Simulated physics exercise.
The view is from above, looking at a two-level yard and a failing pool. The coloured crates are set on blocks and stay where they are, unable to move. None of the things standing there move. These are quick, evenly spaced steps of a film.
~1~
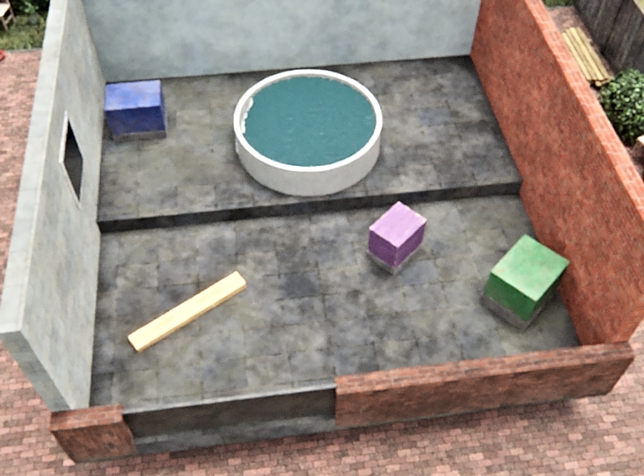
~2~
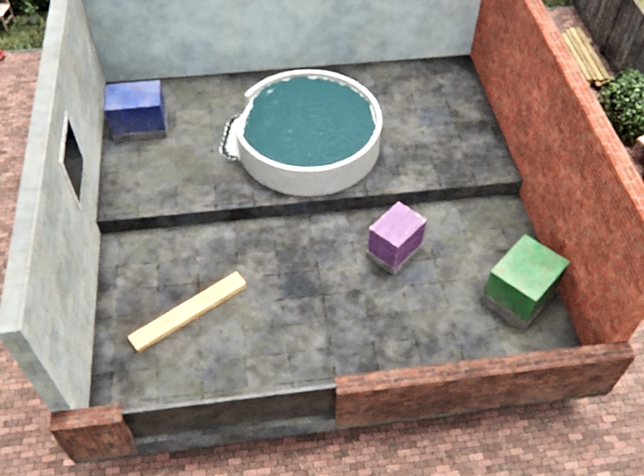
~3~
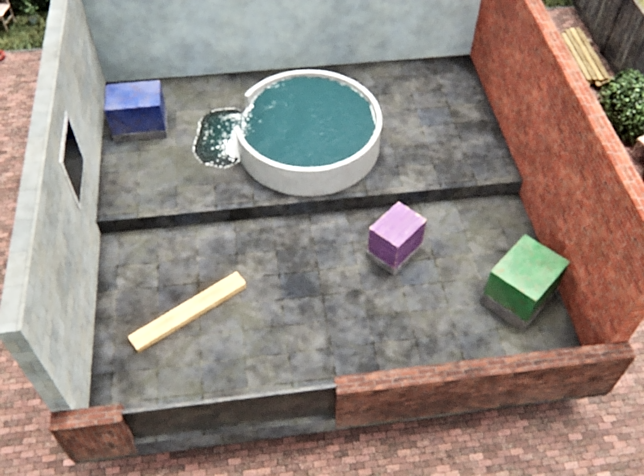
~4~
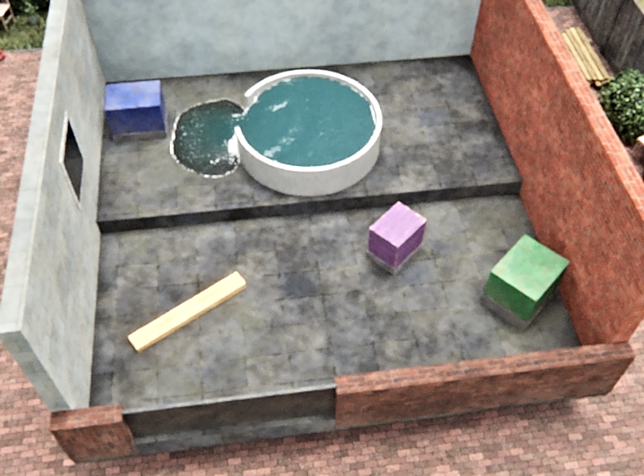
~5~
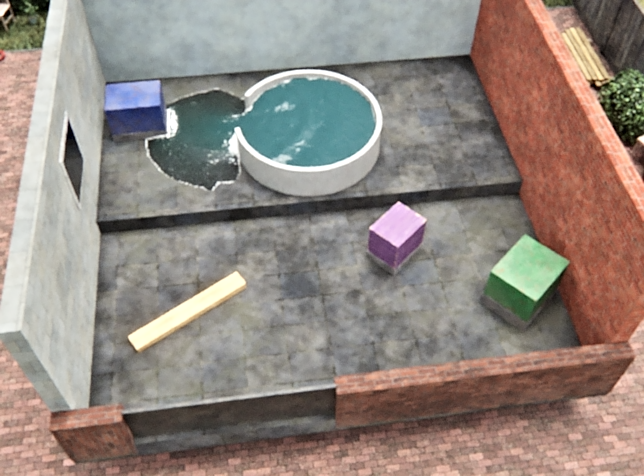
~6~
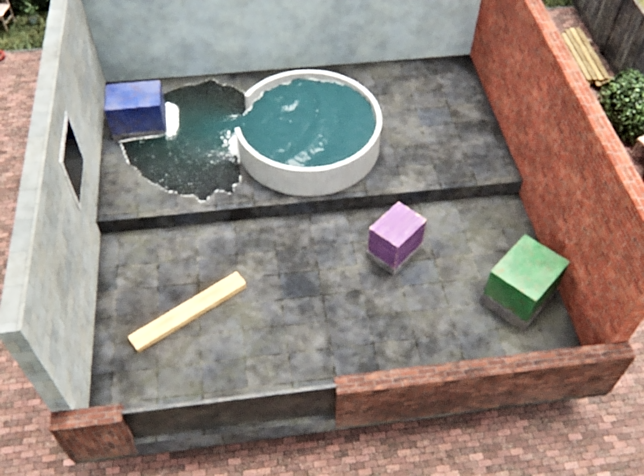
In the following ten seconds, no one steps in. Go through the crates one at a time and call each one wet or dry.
The green crate is dry. The purple crate is dry. The blue crate is wet.
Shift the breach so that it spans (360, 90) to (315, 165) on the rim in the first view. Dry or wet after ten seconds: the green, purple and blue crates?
Result - green one is hit by the flood; purple one is hit by the flood; blue one is missed.
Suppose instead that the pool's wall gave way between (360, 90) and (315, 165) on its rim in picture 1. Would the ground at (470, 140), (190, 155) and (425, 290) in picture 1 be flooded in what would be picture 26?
Taking the points one after the other, they come out inundated, not soaked and inundated.
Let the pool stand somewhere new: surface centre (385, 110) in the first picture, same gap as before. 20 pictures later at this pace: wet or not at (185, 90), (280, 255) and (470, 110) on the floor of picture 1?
First drenched; next unwetted; last unwetted.
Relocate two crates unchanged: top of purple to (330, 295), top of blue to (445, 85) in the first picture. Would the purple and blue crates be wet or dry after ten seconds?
Result: Purple one avoids the flood; blue one avoids the flood.
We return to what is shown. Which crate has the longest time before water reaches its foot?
My pick is the green-painted one.
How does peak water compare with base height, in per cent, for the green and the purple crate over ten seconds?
In order: 40% and 40%.
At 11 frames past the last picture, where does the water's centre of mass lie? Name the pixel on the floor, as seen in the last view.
It's close to (258, 140).
A moment on, water covers 15 % of the floor; the green crate not reached, the purple crate not reached, the blue crate water round its plinth.
Next, water covers 20 % of the floor; the green crate not reached, the purple crate not reached, the blue crate water round its plinth.
Then, water covers 30 % of the floor; the green crate not reached, the purple crate not reached, the blue crate water round its plinth.
Later, water covers 55 % of the floor; the green crate not reached, the purple crate not reached, the blue crate water round its plinth.
In the end, water covers 90 % of the floor; the green crate stayed above the water, the purple crate stayed above the water, the blue crate was topped.
